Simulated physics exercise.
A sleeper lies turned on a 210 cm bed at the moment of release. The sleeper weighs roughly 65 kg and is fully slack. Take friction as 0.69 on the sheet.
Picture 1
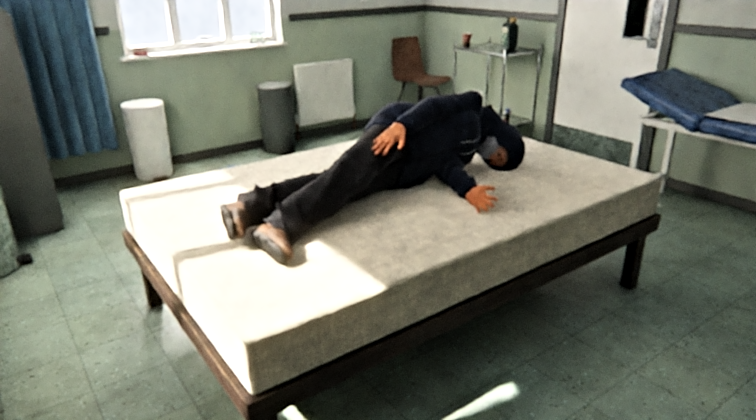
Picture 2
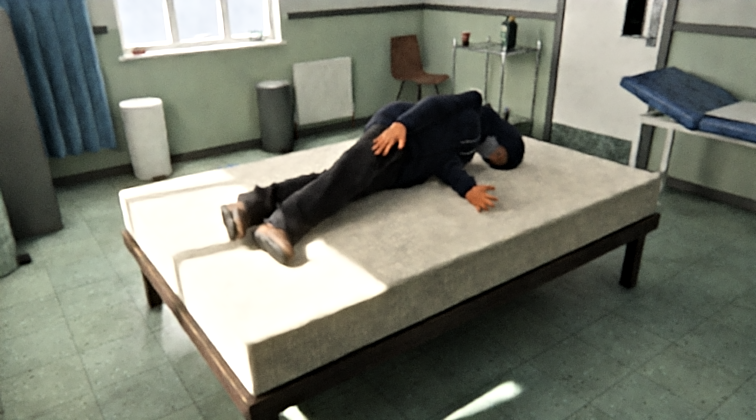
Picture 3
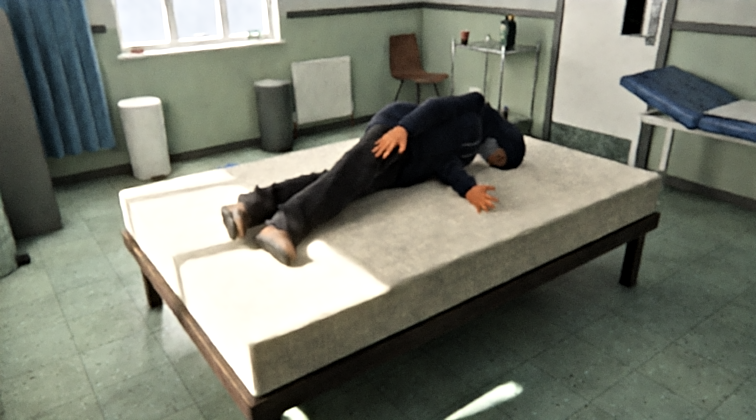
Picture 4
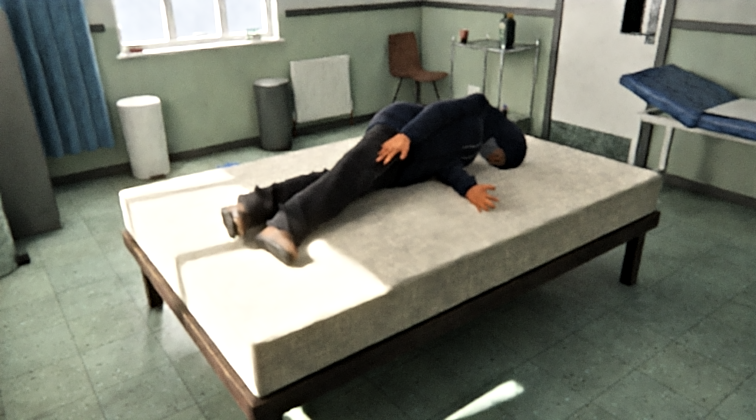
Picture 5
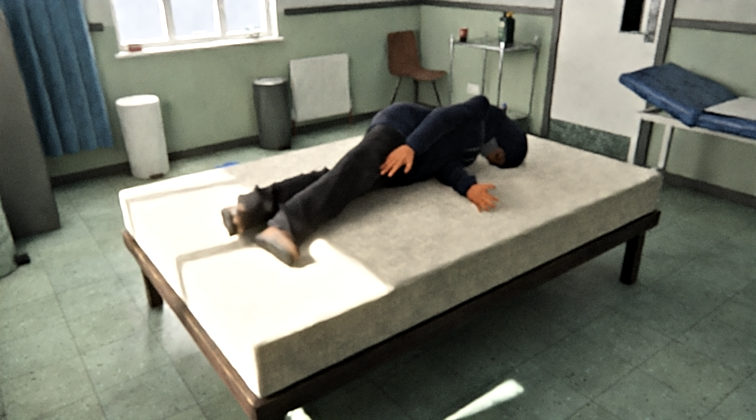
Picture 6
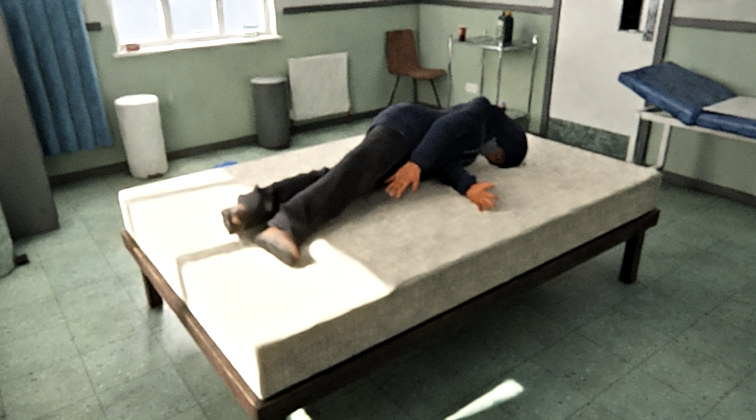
A person in dark clothes lying on a large bed rolls slightly further face down.
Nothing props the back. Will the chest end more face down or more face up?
This time the chest turns forwards.
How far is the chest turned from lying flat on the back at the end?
Turned some 140°.
Then, 0.21 s after the last picture the chest is turned 130° from lying flat on the back, near (470, 132) in the last picture's view.
Then, 0.61 s after the last picture the chest is turned 140° from lying flat on the back, near (471, 132) in the last picture's view.
Then, 1.21 s after the last picture the chest is turned 140° from lying flat on the back, near (471, 132) in the last picture's view.
In the final state, chest rolls forwards.
